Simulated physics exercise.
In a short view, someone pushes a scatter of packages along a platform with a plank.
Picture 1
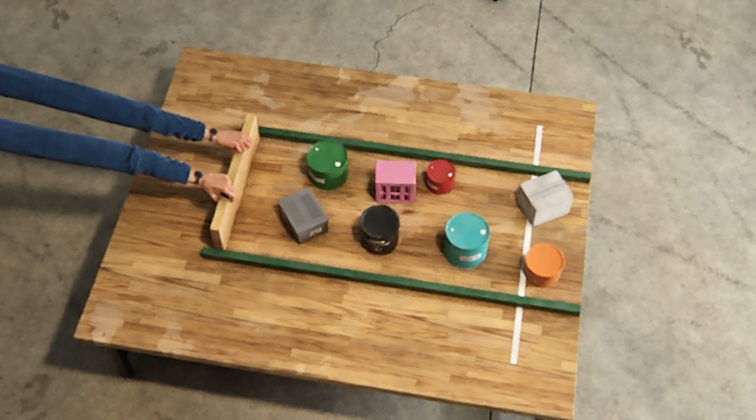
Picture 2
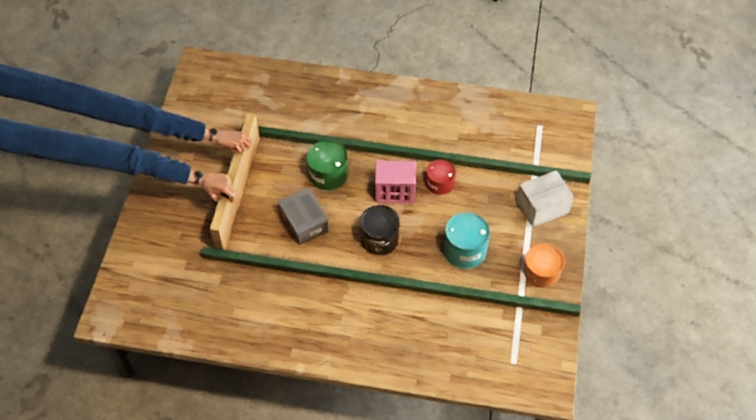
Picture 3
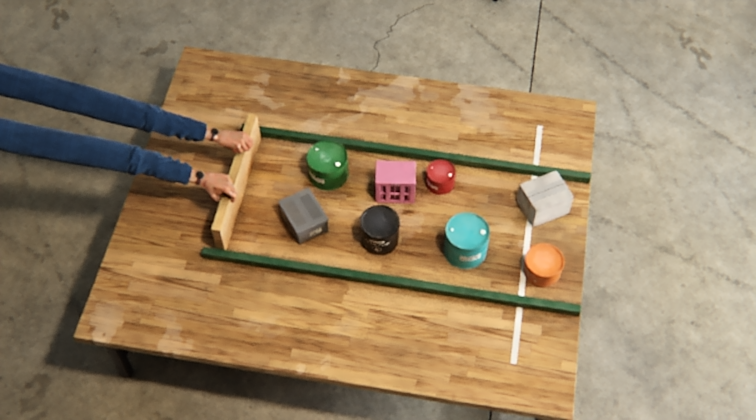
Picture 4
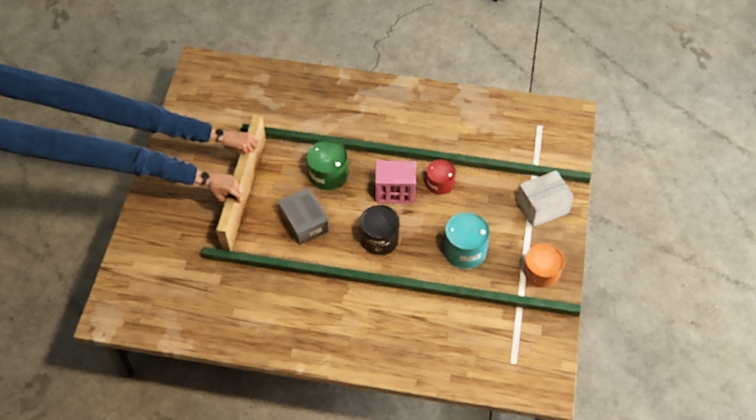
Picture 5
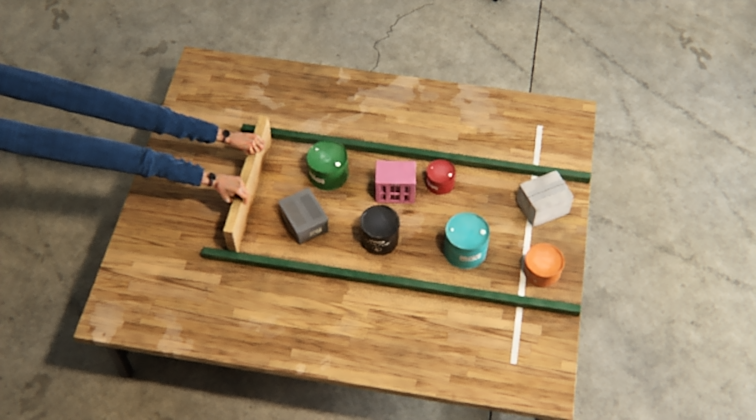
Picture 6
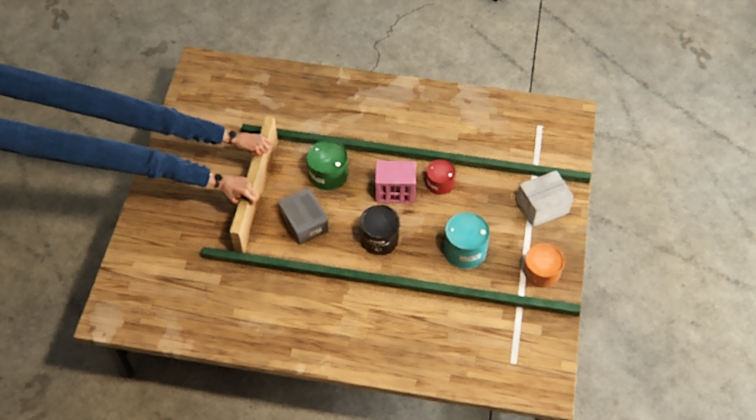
Two arms in blue sleeves reach in from the left over a wooden table on a concrete floor, seen from high above. Between two green rails sit green, red, black, turquoise and orange containers, a grey box, a pink crate and, at right by a white strip, a pale box. The hands slide a wooden plank slightly rightward, while the objects and camera stay still.
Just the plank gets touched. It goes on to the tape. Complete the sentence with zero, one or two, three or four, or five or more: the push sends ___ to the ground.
The push sends three or four to the ground.
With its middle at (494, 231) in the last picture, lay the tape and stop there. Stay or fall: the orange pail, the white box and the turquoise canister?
Outcome: Orange pail ends up off; white box is not lost; turquoise canister ends up off.
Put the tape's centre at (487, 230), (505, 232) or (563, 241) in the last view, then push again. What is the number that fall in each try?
Those tries give 1, 2 and 6.
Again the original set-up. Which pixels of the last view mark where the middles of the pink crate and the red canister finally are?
Going in order, first (577, 229) and next (582, 188).
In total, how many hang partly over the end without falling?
The total here is 3.
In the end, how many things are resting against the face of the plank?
It touches 2.
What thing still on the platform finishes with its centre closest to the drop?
It's the black pail that ends nearest.
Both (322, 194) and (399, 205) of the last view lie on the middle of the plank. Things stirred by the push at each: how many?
The counts are 2 and 6.
A little later, none off yet; orange pail at rest near (543, 265); white box at rest near (545, 199); turquoise canister at rest near (466, 241).
When it is over, the number that fall off is three or four; down, turquoise canister, white box and orange pail.
